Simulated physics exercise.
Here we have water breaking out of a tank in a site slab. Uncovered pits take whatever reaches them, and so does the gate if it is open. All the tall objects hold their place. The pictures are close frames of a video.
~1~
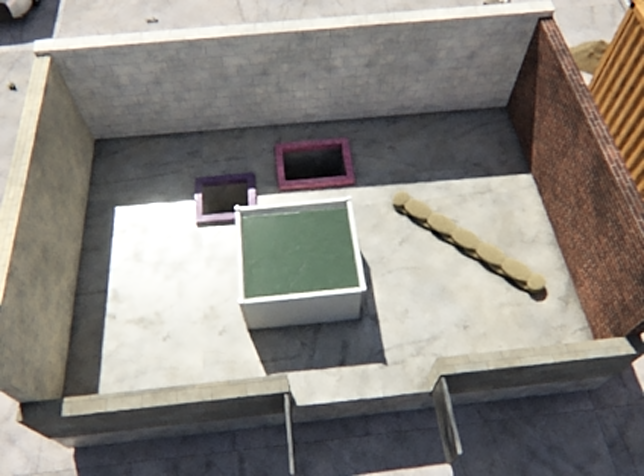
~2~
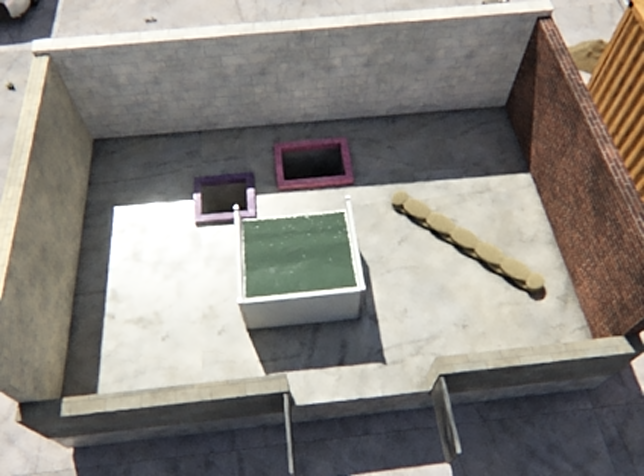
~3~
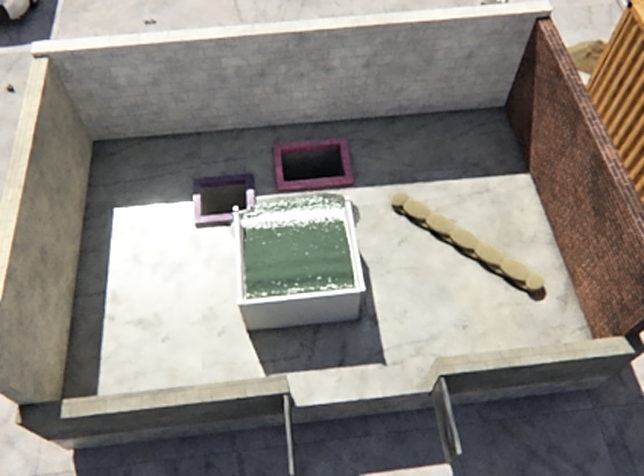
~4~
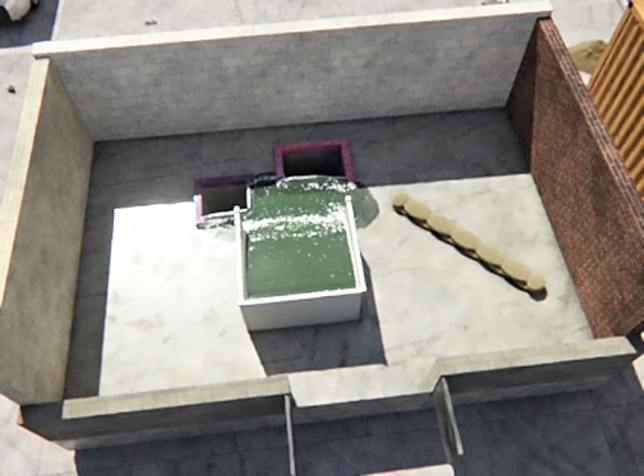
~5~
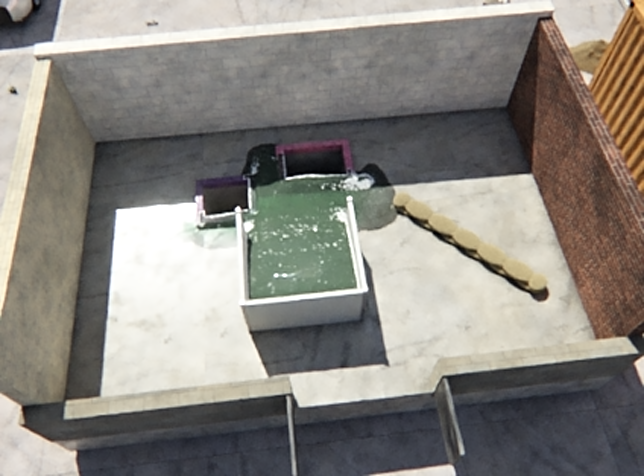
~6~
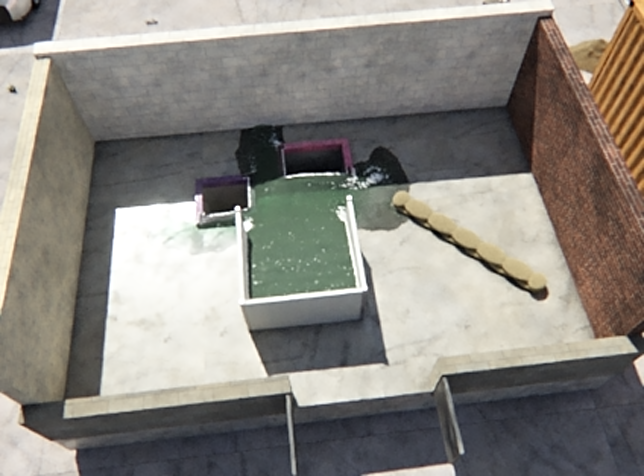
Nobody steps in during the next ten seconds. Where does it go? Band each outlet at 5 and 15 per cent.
The gate takes less than 5 %; the pink pit takes more than 15 %; the purple pit takes from 5 to 15 %.
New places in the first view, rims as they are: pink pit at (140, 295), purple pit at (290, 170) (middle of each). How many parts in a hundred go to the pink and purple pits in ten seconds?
Roughly, in per cent: Pink 0, purple 30.
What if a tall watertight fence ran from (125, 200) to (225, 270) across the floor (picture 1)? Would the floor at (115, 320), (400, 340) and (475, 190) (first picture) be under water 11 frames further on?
One after the other: Clear, no water, free of water.
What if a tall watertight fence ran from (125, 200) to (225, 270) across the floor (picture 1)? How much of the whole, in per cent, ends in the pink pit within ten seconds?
Roughly, in per cent: Pink 35.
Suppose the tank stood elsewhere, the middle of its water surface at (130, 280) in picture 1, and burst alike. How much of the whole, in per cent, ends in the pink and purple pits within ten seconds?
Roughly, in per cent: Pink 10, purple 12.
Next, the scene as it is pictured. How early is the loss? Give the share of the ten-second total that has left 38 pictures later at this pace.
Close to 95 %.
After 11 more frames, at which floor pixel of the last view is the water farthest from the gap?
I would point to (502, 108).
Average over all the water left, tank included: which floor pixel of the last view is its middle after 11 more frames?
Near (298, 197).
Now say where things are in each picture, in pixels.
The first frame shows still water in the open tank at (298, 250).
In the second frame, the front is at a hidden place, out from the gap on the open tank's far side.
In the third frame, the front is at (230, 224), out from the gap on the open tank's far side.
In the fourth frame, the front is at (202, 227), out from the gap on the open tank's far side.
In the fifth frame, water pours out on the open tank's far side and has run to (259, 149).
In the sixth frame, water pours out on the open tank's far side and has run to (248, 130).
A moment on, water covers 30 % of the floor; the gate 0 %, the pink pit 18 %, the purple pit 5 %.
Next, water covers 40 % of the floor; the gate 0 %, the pink pit 26 %, the purple pit 7 %.
Then, water covers 45 % of the floor; the gate 0 %, the pink pit 29 %, the purple pit 8 %.
Later, water covers 75 % of the floor; the gate 0 %, the pink pit 29 %, the purple pit 8 %.
In the end, water covers 90 % of the floor; the gate 2 %, the pink pit 29 %, the purple pit 8 %.
